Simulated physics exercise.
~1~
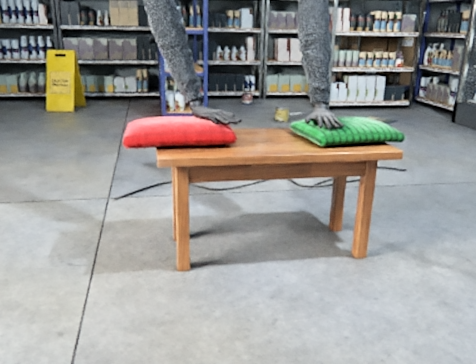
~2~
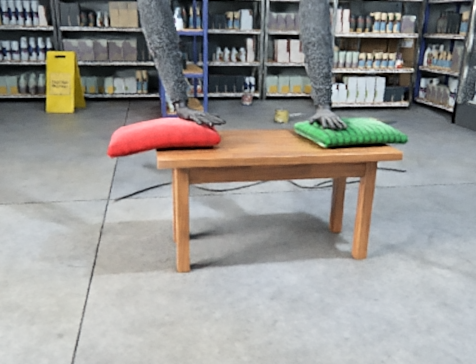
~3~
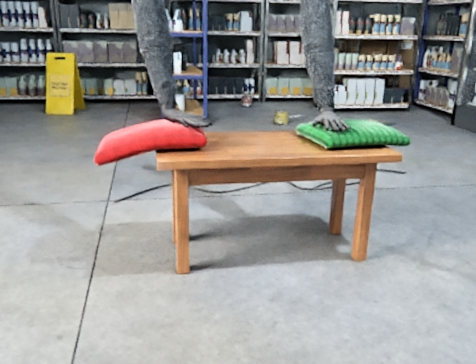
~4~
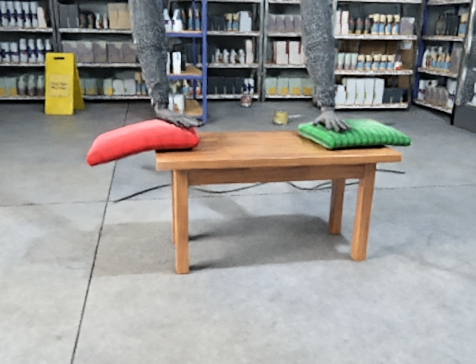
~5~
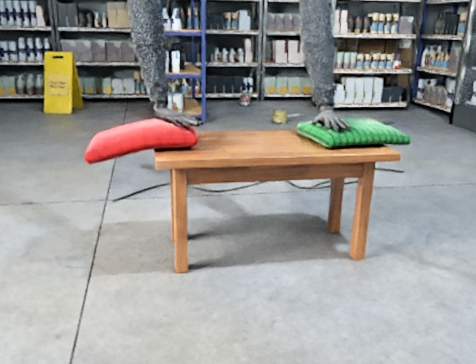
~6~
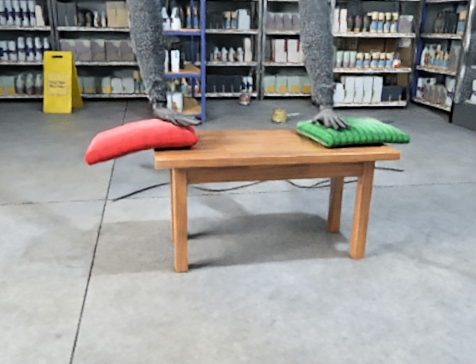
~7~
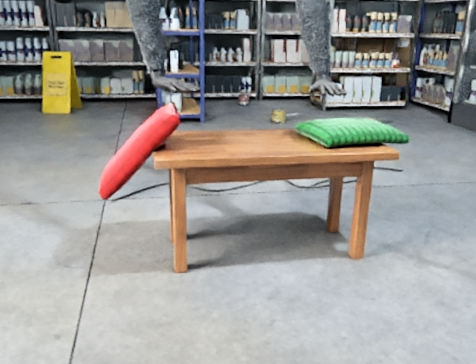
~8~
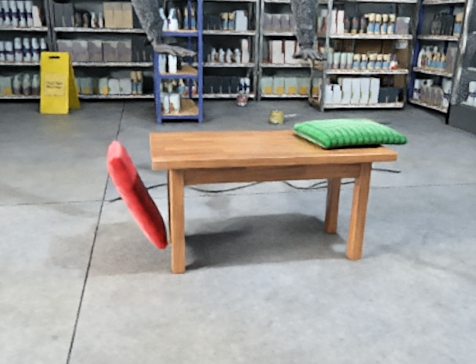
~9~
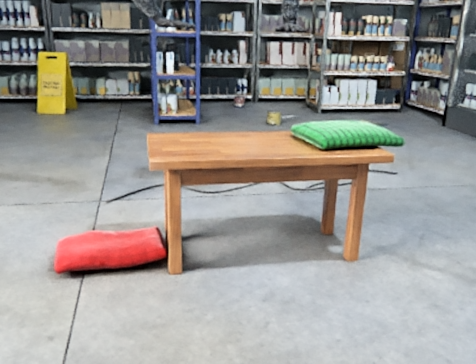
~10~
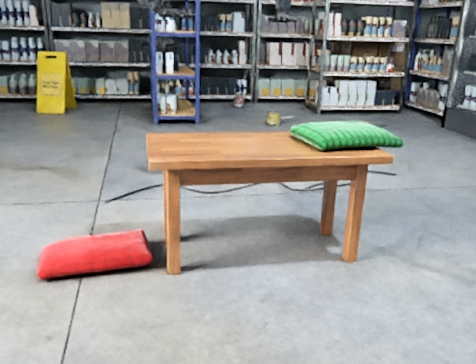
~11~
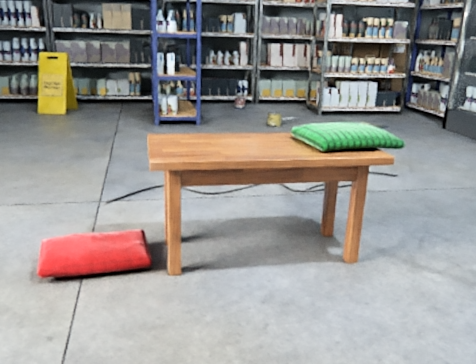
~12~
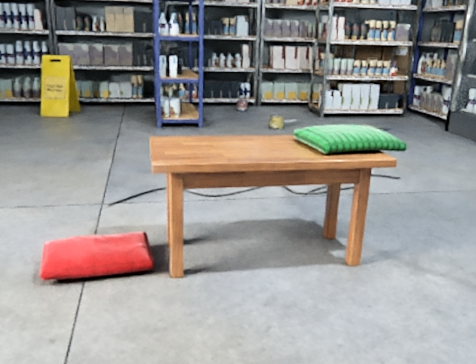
A red pillow was slid left by one hand until it hung over the end of a low wooden table, while another hand rested on a green folded blanket; once both hands lifted, the pillow tipped off onto the floor and the blanket stayed on top.
